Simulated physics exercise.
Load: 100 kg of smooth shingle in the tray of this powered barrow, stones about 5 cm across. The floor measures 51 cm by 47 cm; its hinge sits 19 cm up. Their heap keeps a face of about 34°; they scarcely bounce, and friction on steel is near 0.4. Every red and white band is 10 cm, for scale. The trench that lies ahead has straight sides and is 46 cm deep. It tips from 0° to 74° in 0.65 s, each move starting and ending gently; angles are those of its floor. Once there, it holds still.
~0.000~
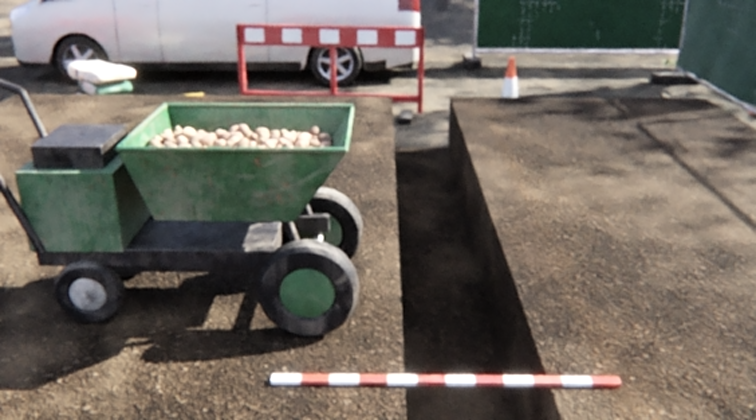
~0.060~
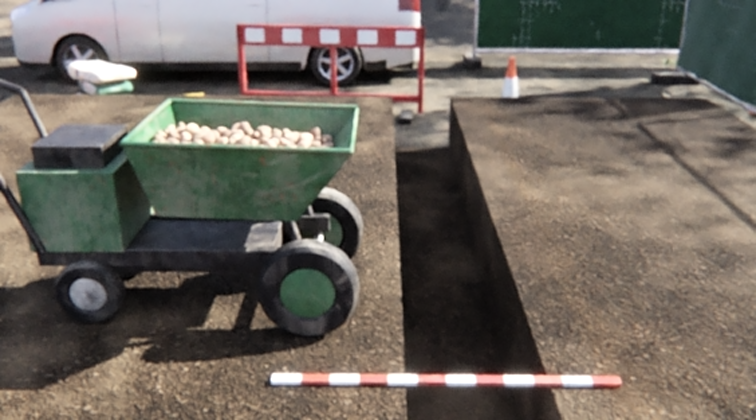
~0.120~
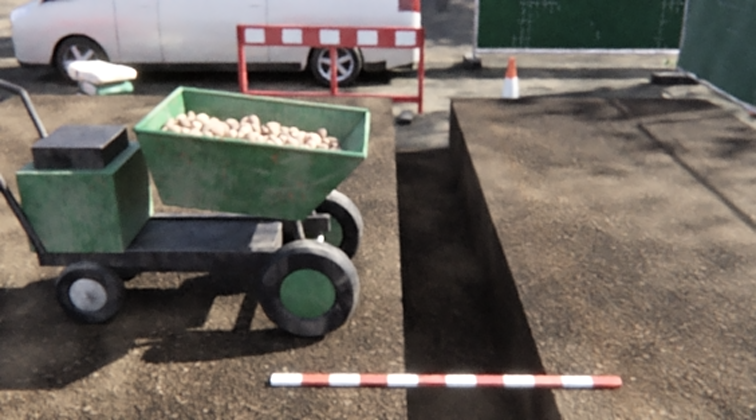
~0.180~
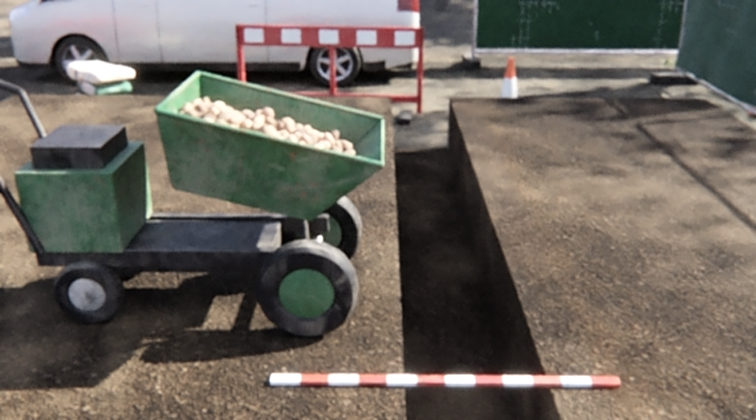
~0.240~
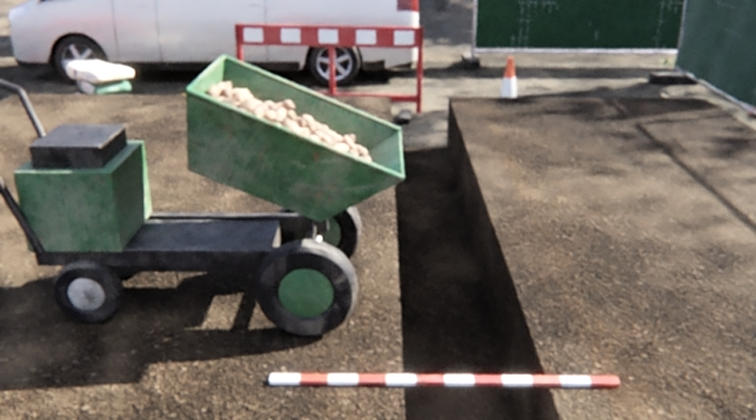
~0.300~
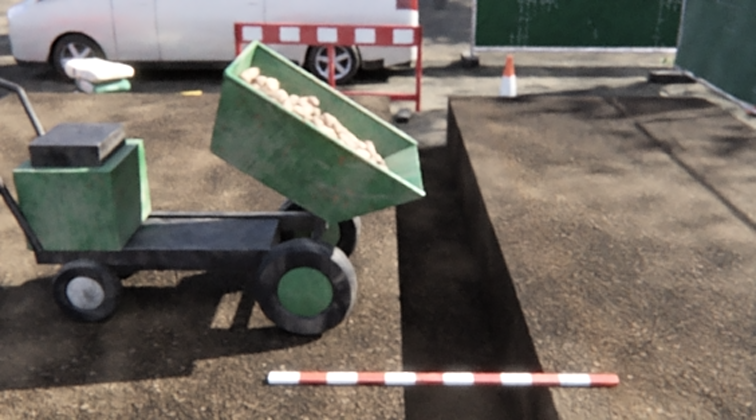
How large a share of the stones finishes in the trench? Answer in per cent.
A share of about 59 per cent.
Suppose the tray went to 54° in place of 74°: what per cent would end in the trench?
I'd expect around 35 in a hundred.
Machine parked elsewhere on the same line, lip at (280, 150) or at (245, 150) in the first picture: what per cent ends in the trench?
Some 100 and some 100 per cent, in that order.
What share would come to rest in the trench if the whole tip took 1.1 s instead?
Probably about 75 in a hundred.
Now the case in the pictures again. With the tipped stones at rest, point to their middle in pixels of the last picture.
Roughly at pixel (503, 374).
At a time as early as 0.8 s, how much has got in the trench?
Some 30 per cent.
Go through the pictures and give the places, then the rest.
In the first frame, the tray is at 0°, its lip at (346, 151); the top of the load is at (244, 137).
In the second frame, lip at (352, 152), floor tilted 2°, highest stones at (213, 134); the stones move at 0.4 m/s on average.
In the third frame, the tray is at 7°, its lip at (365, 157); the top of the load is at (196, 125); the stones move at 0.9 m/s on average.
In the fourth frame, the tray is at 14°, its lip at (383, 166); the top of the load is at (207, 111); the stones move at 1.2 m/s on average.
In the fifth frame, lip at (403, 179), floor tilted 23°, highest stones at (227, 94); the stones move at 1.4 m/s on average.
In the sixth frame, lip at (423, 196), floor tilted 33°, highest stones at (254, 80); the stones move at 1.6 m/s on average.
After 0.5 s the floor is at 63°; 100 % in the tray; the foremost stones are at (440, 223).
After 0.8 s the floor is at 74°; 61 % in the tray, 30 % in the trench, 9 % past the trench; the foremost stones are at (549, 290).
After 1.1 s the floor is at 74°; 11 % in the tray, 48 % in the trench, 41 % past the trench; the foremost stones are at (744, 284).
After 3.0 s the floor is at 74°; 0 % in the tray, 59 % in the trench, 41 % past the trench; the foremost stones are past the picture's edge.
